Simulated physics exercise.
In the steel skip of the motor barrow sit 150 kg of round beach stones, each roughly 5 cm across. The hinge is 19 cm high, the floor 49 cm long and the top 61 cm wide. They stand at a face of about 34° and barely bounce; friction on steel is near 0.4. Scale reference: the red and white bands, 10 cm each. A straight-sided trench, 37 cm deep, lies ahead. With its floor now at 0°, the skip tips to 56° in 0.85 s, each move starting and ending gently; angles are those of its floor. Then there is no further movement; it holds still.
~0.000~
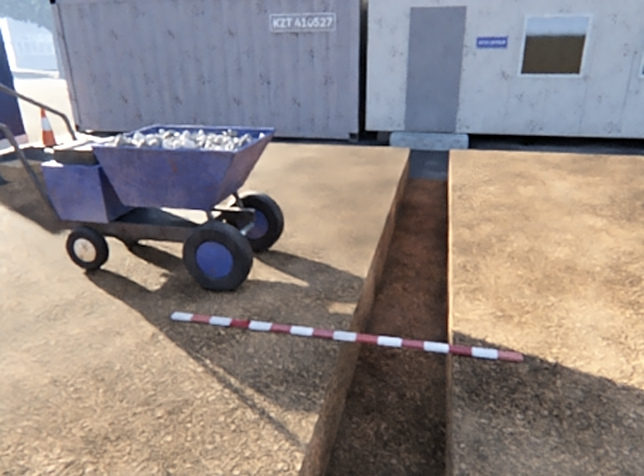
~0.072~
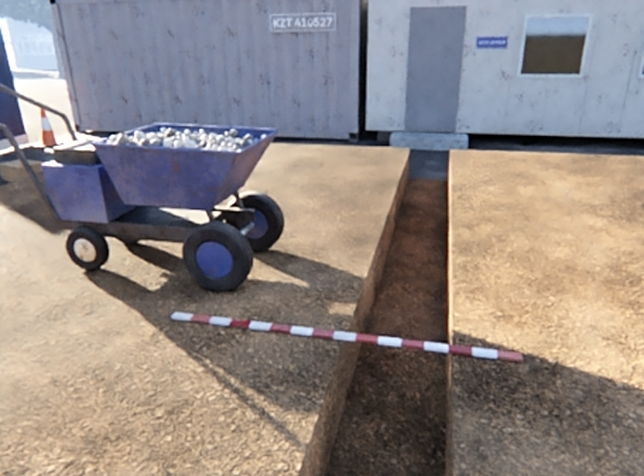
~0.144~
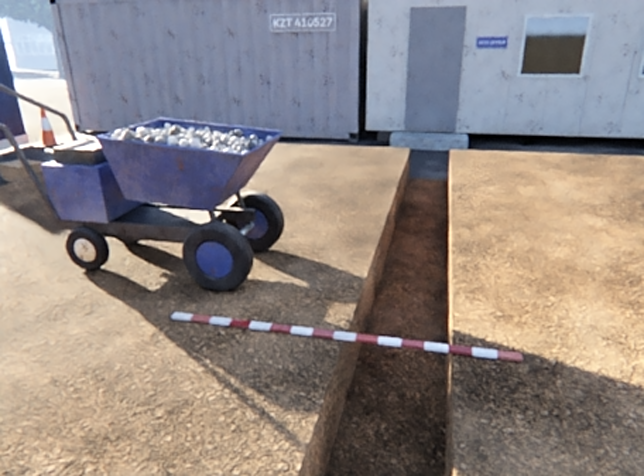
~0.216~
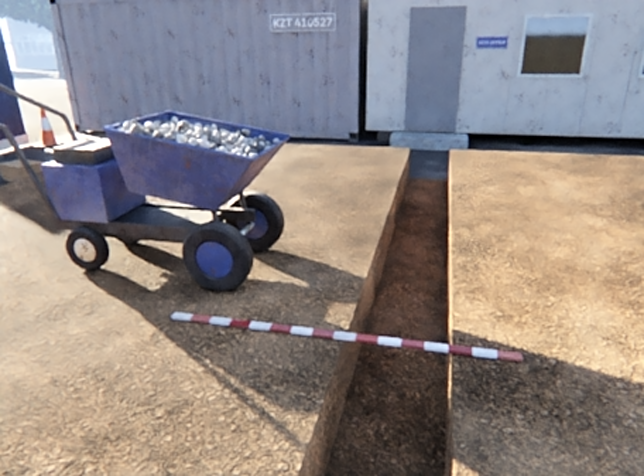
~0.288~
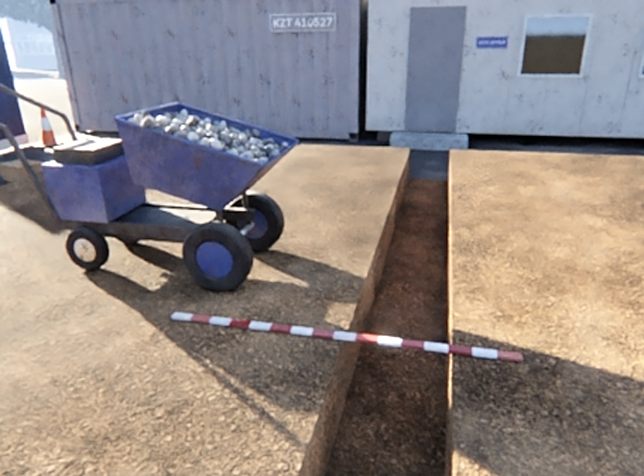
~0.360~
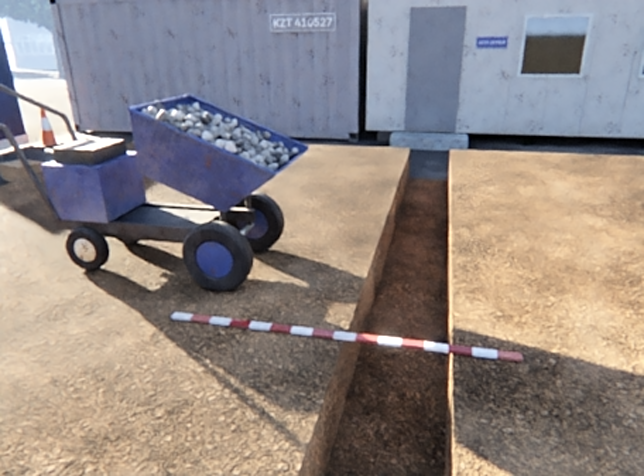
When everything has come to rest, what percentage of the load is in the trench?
About 45 per cent.
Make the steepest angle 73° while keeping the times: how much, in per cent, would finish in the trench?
In that case some 90 per cent.
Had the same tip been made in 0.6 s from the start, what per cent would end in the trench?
Then some 50 per cent would.
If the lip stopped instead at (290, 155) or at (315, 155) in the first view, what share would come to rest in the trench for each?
Near 50 then near 30 percent.
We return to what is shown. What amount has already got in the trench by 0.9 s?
I'd say near 5 per cent at that time.
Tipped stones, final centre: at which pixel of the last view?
Look at roughly (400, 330).
After 0.6 s the floor is at 47°; 100 % in the skip; the foremost stones are at (314, 194).
After 0.9 s the floor is at 56°; 88 % in the skip, 9 % short of the trench, 3 % in the trench; the foremost stones are at (381, 277).
After 1.3 s the floor is at 56°; 61 % in the skip, 9 % short of the trench, 30 % in the trench; the foremost stones are at (443, 342).
After 3.2 s the floor is at 56°; 43 % in the skip, 12 % short of the trench, 45 % in the trench; the foremost stones are at (443, 342).
